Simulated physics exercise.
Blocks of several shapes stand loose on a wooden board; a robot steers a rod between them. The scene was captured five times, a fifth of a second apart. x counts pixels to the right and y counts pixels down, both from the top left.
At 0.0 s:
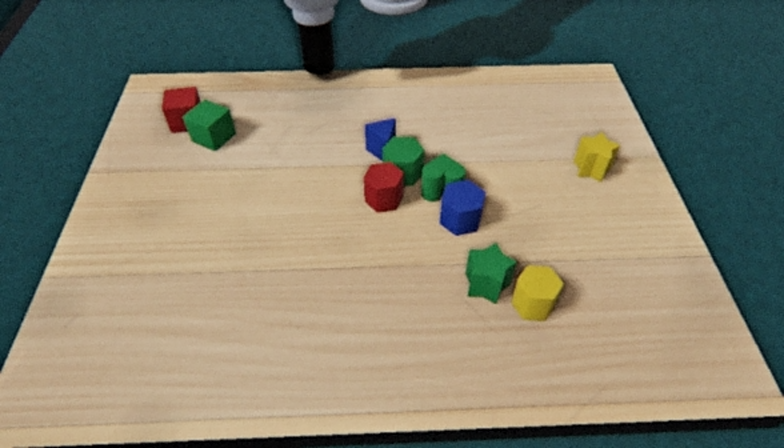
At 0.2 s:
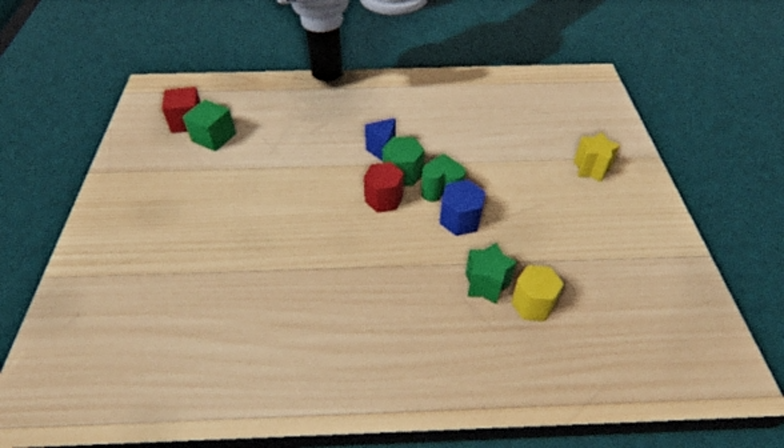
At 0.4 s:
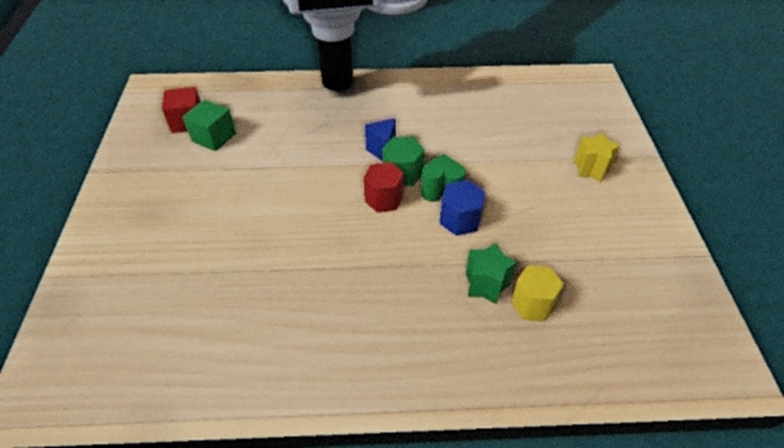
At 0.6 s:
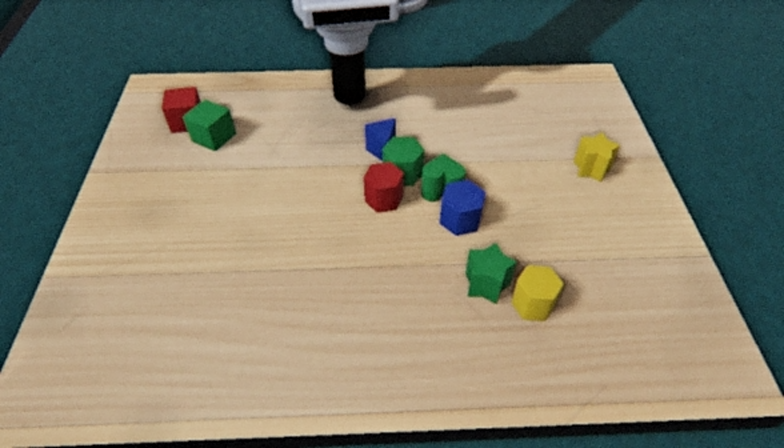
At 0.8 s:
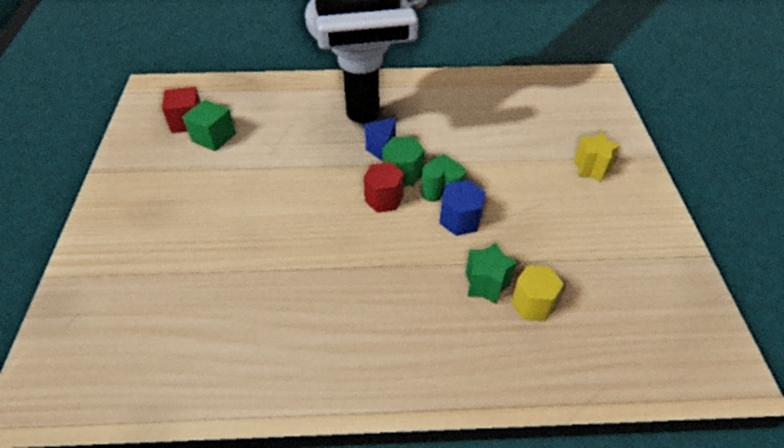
A robot arm lowering a black rod slowly down and right over a wooden board toward a blue triangle among still coloured blocks.
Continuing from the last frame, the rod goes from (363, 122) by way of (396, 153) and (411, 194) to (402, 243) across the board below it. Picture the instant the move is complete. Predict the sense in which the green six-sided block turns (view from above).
Short answer: Counterclockwise.
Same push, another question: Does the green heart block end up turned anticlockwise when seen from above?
Yes
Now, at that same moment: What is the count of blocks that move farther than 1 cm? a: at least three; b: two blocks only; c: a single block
It's a.
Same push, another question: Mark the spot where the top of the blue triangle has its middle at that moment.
I'd place it at (377, 164), taking the centre of its top.
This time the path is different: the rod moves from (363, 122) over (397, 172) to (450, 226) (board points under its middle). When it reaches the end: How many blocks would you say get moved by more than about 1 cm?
At least three of them.
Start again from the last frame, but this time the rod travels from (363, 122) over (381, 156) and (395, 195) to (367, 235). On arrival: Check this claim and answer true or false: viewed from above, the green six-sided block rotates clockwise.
False.
What follows on the original path. One third of the way, rod at (396, 144); blue triangle at (383, 147), turned 30° clockwise; green six-sided block at (411, 159).
Two thirds of the way, rod at (411, 185); blue triangle at (378, 164), turned 95° clockwise; red six-sided block at (376, 186), turned 20° clockwise; green six-sided block at (423, 198), turned 30° anticlockwise; green heart block at (457, 175), turned 50° anticlockwise.
At the end, rod at (403, 234); blue triangle at (377, 164), turned 100° clockwise; red six-sided block at (370, 191), turned 45° clockwise; green six-sided block at (433, 244), turned 55° anticlockwise; green heart block at (457, 175), turned 50° anticlockwise.
